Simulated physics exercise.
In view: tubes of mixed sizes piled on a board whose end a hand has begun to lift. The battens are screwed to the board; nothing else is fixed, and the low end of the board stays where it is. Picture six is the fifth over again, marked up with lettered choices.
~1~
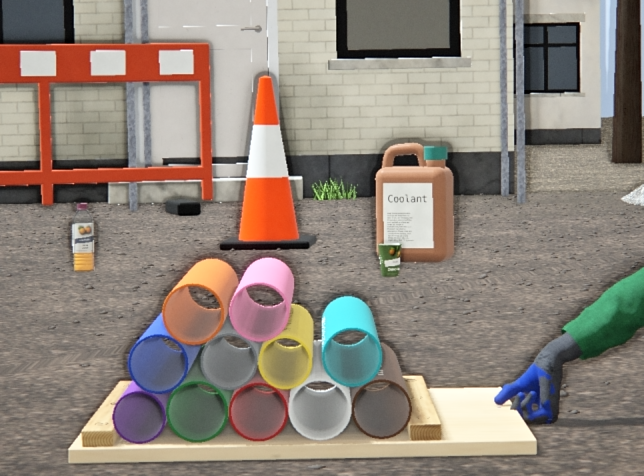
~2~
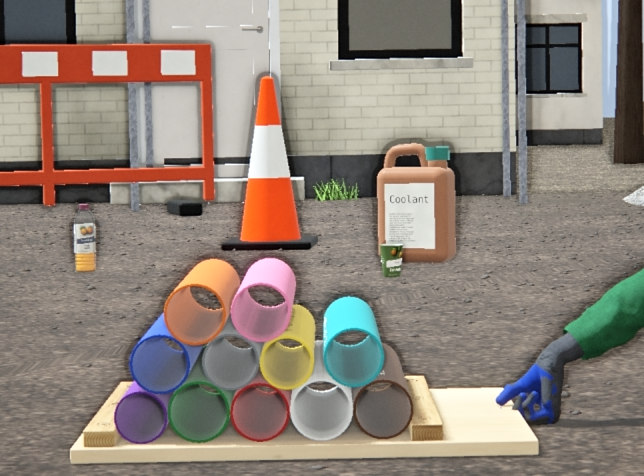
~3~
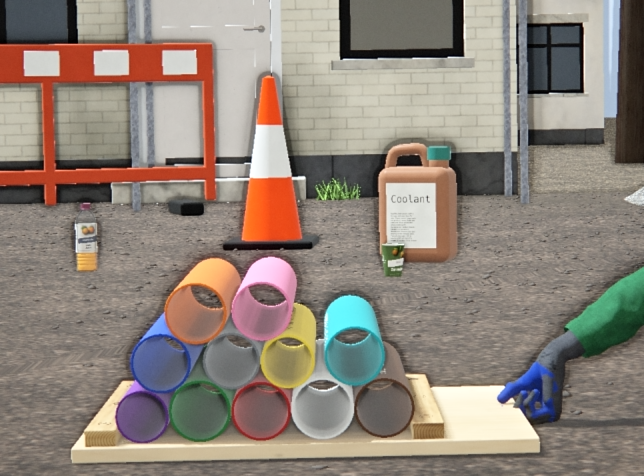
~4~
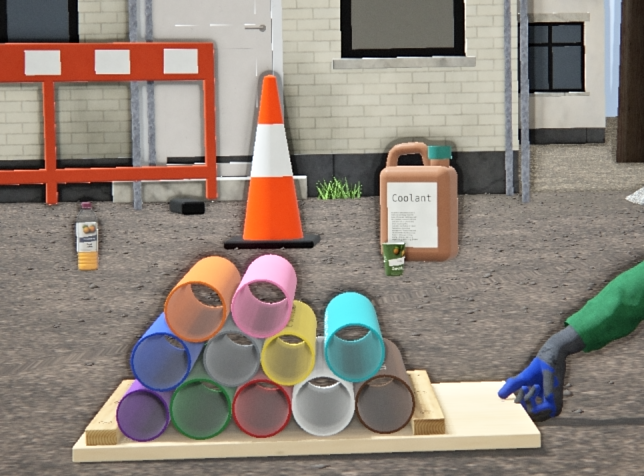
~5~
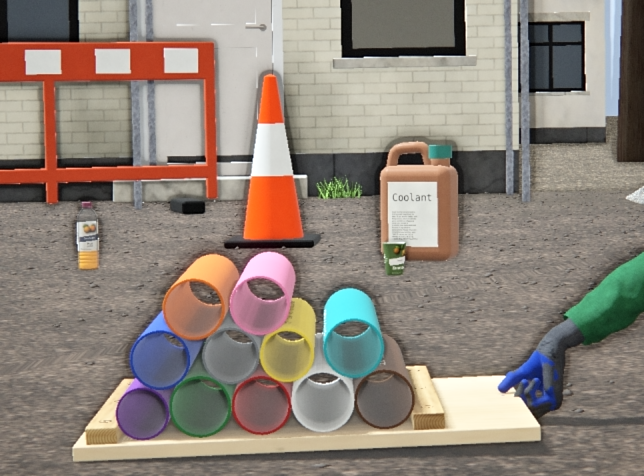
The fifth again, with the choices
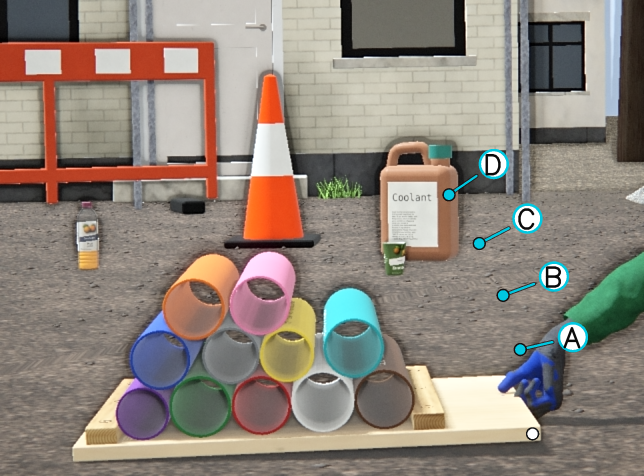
In a yard, a gloved hand grips a board stacked with colourful tubes, barely moving it.
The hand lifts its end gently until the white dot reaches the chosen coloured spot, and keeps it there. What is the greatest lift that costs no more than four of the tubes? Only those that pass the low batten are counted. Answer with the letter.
Raise it to C.
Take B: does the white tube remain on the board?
The white tube: Yes.
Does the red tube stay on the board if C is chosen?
Yes, with C.
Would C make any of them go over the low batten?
Yes.
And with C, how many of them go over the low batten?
With C, two.
On the marked copy, A at (520, 350); B at (503, 295); C at (479, 243); D at (449, 195); the white dot at (533, 434).
With C. Early on, board at 16°.
Further on, board at 26°.
At the end, board at 26°, two over the low batten (blue, orange).
As for the rest, A none over the low batten; B two over the low batten (blue, orange); D six over the low batten.
